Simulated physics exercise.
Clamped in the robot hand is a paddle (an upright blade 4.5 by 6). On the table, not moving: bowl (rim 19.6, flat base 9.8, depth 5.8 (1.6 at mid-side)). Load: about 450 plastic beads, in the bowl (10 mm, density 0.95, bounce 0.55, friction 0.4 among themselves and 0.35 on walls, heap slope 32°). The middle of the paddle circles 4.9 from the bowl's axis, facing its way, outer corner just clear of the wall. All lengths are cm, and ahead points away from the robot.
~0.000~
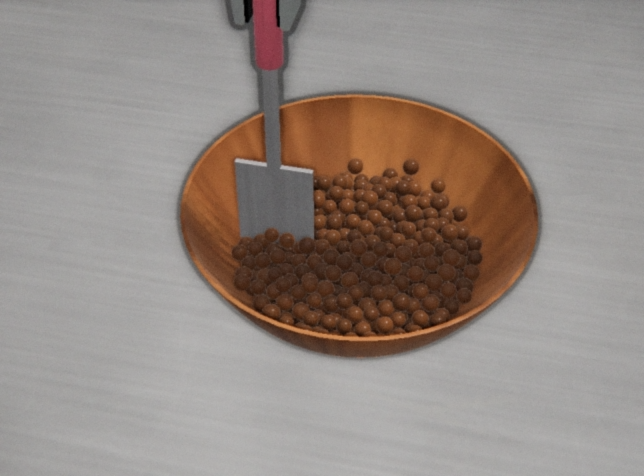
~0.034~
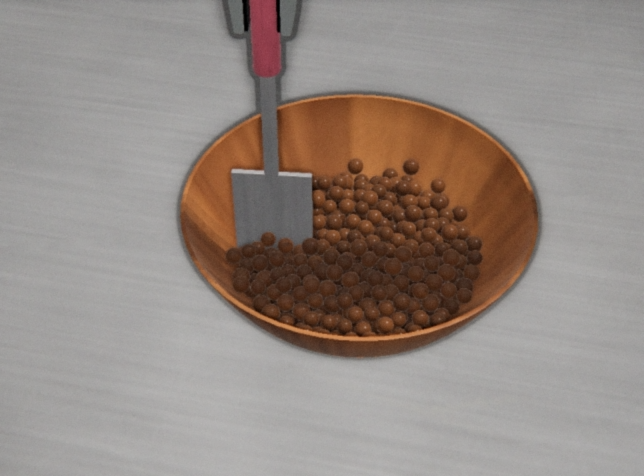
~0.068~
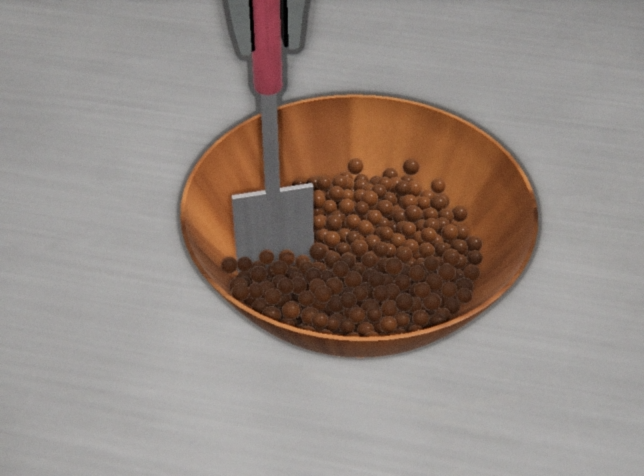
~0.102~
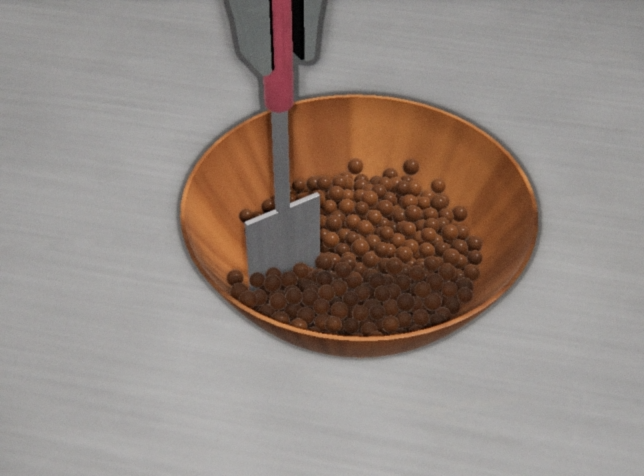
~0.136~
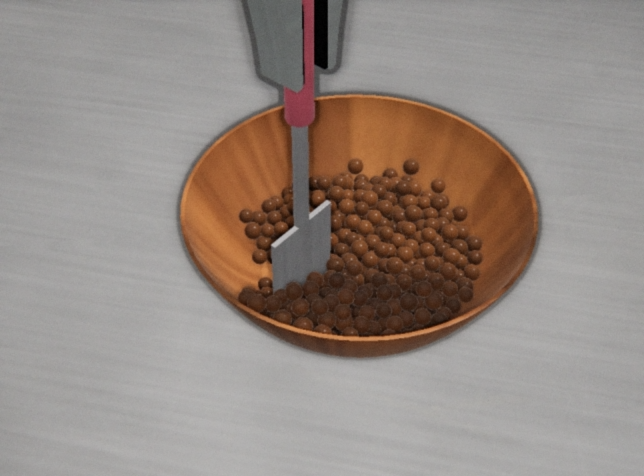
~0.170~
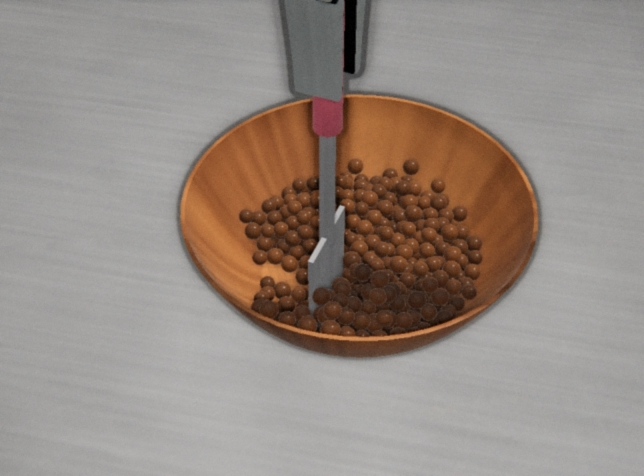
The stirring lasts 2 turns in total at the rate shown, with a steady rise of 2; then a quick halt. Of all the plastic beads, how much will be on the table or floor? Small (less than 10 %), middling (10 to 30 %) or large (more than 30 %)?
Share on the table or floor: Small (less than 10 %).
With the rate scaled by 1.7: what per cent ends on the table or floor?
Some 25 per cent.
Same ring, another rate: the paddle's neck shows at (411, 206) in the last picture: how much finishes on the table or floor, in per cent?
About 20 per cent.
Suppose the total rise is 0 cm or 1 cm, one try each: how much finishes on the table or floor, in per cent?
About 15 and 5 per cent.
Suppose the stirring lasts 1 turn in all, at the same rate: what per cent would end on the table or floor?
It would be near 0 per cent.
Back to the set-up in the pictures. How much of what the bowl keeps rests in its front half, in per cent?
About 55 per cent.
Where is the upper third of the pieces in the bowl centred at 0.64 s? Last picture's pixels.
Around (279, 211).
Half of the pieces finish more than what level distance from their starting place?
About 5 cm.
After 0.64 s, 332° round, highest piece 7 above the table; 434 in the bowl, 15 on the table or floor, 2 in flight or on the tool.
After 1.10 s, 224° round, highest piece 5 above the table; 434 in the bowl, 17 on the table or floor.
After 1.53 s, 0° round, highest piece 4 above the table; 434 in the bowl, 17 on the table or floor.
After 2.23 s, 0° round, highest piece 4 above the table; 434 in the bowl, 17 on the table or floor.
At rest, 434 in the bowl, 17 on the table or floor. That is 4 % on the table or floor.
